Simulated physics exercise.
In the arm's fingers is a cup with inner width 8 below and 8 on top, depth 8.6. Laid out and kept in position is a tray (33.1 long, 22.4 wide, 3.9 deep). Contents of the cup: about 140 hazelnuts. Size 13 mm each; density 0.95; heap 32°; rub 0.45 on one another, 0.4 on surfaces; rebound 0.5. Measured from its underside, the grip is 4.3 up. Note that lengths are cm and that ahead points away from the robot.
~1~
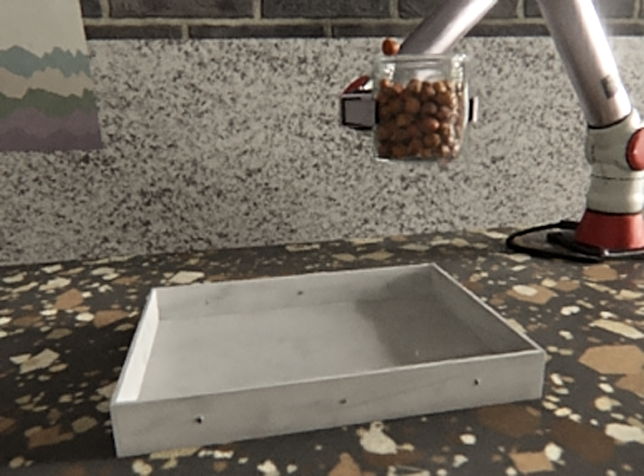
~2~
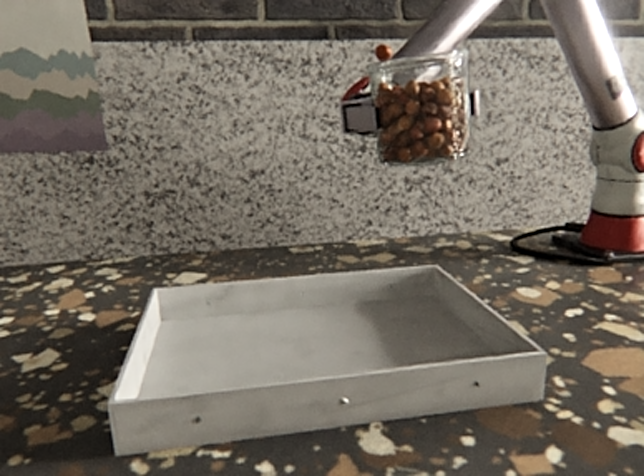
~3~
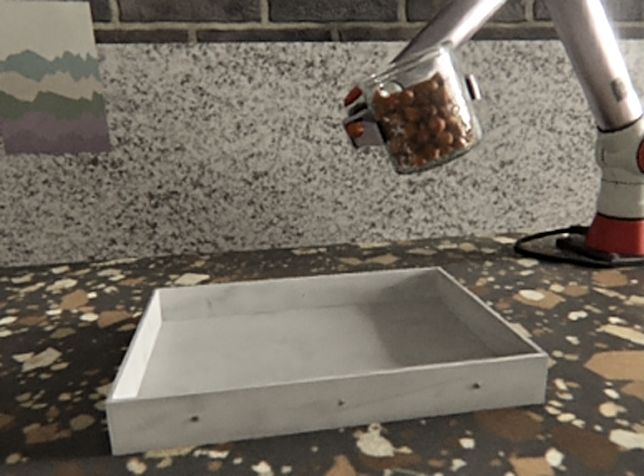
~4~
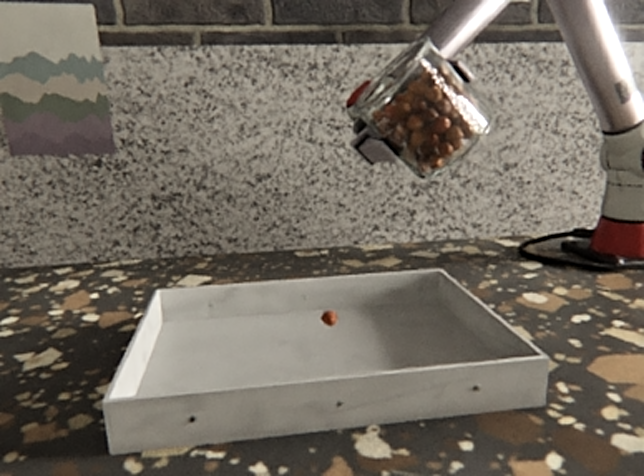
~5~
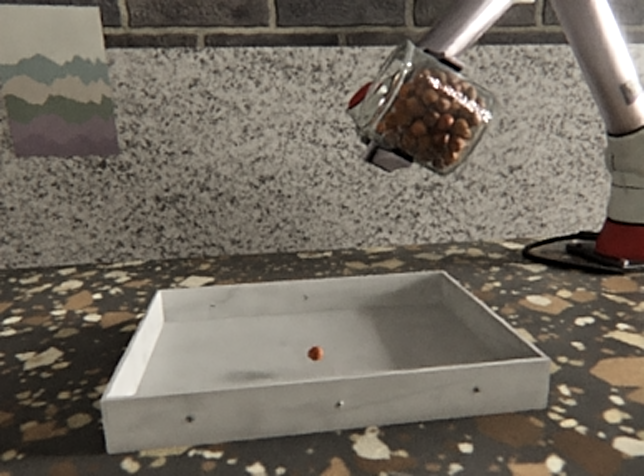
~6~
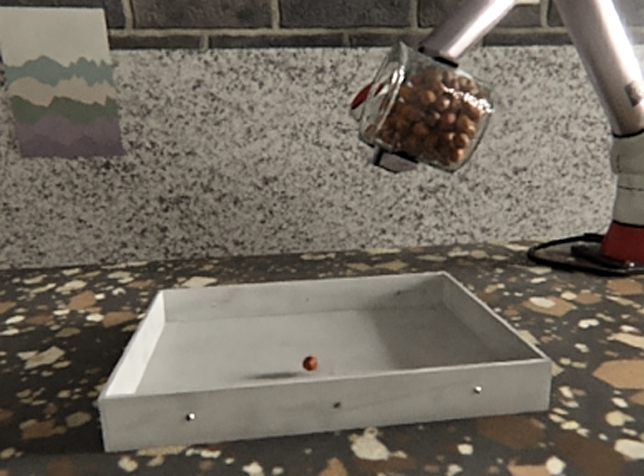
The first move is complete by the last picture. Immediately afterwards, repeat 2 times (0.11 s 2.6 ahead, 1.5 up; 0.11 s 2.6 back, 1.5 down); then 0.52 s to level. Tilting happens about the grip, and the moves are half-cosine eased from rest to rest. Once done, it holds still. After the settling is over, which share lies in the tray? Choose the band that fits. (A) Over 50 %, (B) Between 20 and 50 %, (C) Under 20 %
B.
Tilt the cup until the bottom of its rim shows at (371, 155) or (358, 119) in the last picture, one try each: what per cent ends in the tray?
About 70 and 10 %.
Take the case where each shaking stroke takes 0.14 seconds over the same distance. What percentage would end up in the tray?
In that case it would be near 20 percent.
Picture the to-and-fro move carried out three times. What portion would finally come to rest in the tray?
Estimate: Around 45 %.
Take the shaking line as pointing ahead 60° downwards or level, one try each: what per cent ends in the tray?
First try about 5 %, second try about 25 %.
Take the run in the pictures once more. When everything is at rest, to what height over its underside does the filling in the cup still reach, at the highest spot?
I'd say near 6.5 cm from the bottom.
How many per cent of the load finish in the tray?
I'd guess near 35 per cent.
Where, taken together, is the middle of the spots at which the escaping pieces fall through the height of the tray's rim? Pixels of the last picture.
Their middle sits near (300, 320).
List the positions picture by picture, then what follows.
Cup middle at (420, 111), level; upper third of the load around (419, 97), from x 380 to 460, top at y 45; 142 in the cup, in the first frame.
Cup middle at (421, 111), tilted 6° forward; upper third of the load around (425, 97), from x 380 to 460, top at y 50, in the second frame.
Cup middle at (422, 111), tilted 23° forward; upper third of the load around (431, 98), from x 355 to 465, top at y 75; 141 in the cup, 1 in flight or on a rim, in the third frame.
Cup middle at (423, 112), tilted 44° forward; upper third of the load around (434, 98), from x 330 to 475, top at y 70; 141 in the cup, 1 in the tray, in the fourth frame.
Cup middle at (424, 112), tilted 62° forward; upper third of the load around (433, 92), from x 315 to 475, top at y 75; 141 in the cup, 1 in the tray, in the fifth frame.
Cup middle at (425, 112), tilted 68° forward; upper third of the load around (436, 94), from x 310 to 480, top at y 70; 141 in the cup, 1 in the tray, in the sixth frame.
Then, 0.38 s after the last picture, tilted 68° forward, highest piece 25 above the table; 111 in the cup, 22 in the tray, 9 in flight or on a rim.
Then, 0.77 s after the last picture, tilted 20° forward, highest piece 27 above the table; 90 in the cup, 52 in the tray.
Then, 1.16 s after the last picture, level, highest piece 26 above the table; 89 in the cup, 53 in the tray.
Then, 2.21 s after the last picture, level, highest piece 26 above the table; 89 in the cup, 53 in the tray.
Final count, 89 in the cup, 53 in the tray. That is 37 % in the tray.
